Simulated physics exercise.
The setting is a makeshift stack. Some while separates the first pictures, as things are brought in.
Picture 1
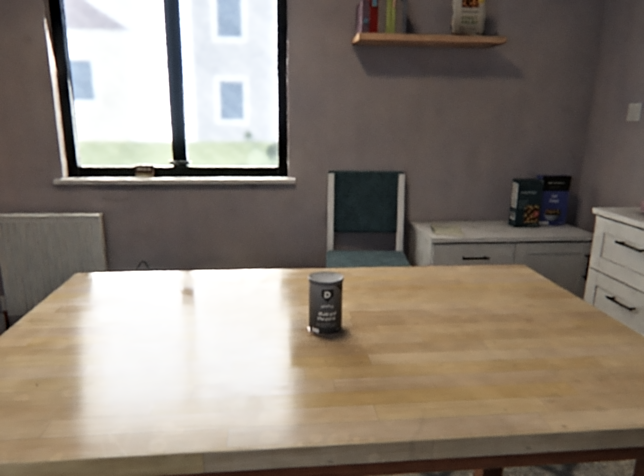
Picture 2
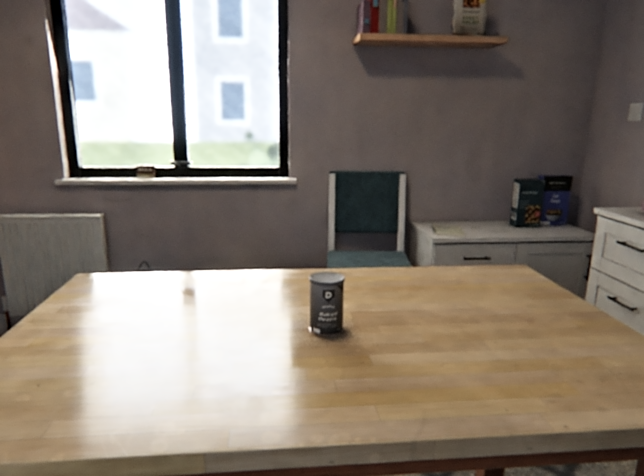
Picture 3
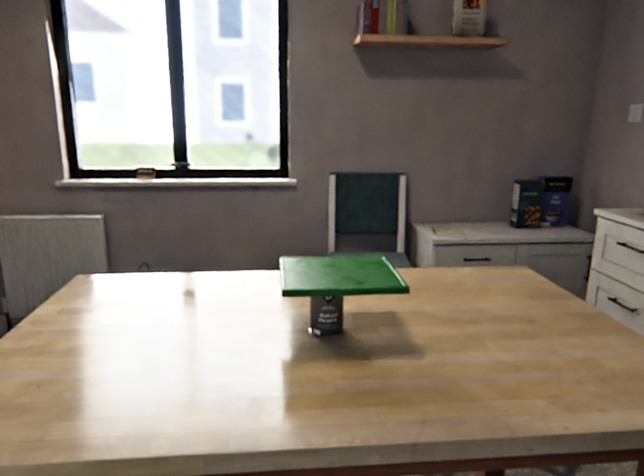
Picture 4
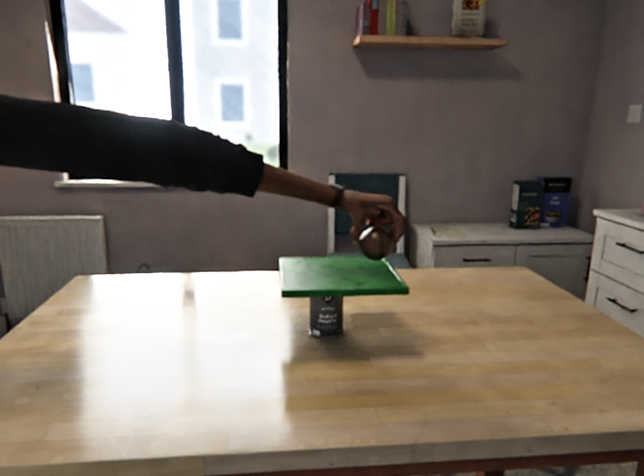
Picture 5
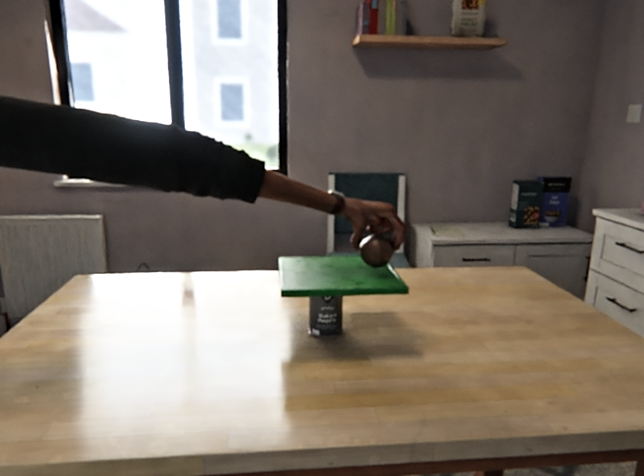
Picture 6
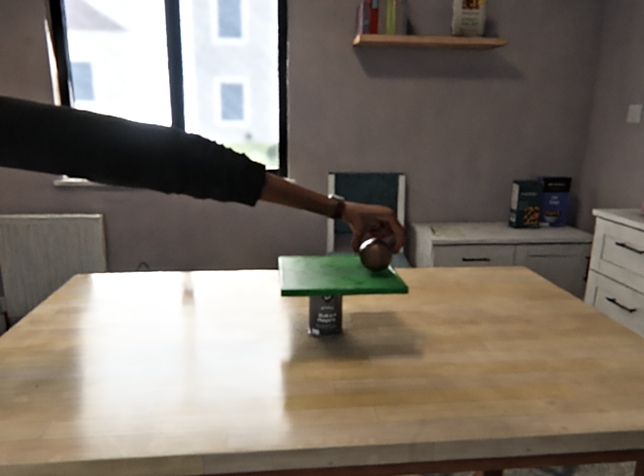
A hand at the end of a dark-sleeved arm reaches in from the left, lowering a round brown onion onto the right side of a green board, after the board appears on top of a grey tin. The tin stands mid-table on pale wood, with a window behind at left and a chair, cabinets and shelf beyond. The fixed view faces the room from the table's near side.
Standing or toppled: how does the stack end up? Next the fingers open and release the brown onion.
The balance breaks.
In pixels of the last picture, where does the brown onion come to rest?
Around (435, 316).
Then, 0.30 s past the last view, brown onion now fallen; green lid rocked 47° from its first pose.
Then, 0.40 s past the last view, green lid rocked 70° from its first pose.
Then, 0.70 s past the last view, green lid now fallen.
Then, 1.40 s past the last view, nothing new.
Finally, fallen, brown onion and green lid; grey tin still in place. Final places as the last picture's camera would see them, brown onion near (435, 317). The stack loses its balance.
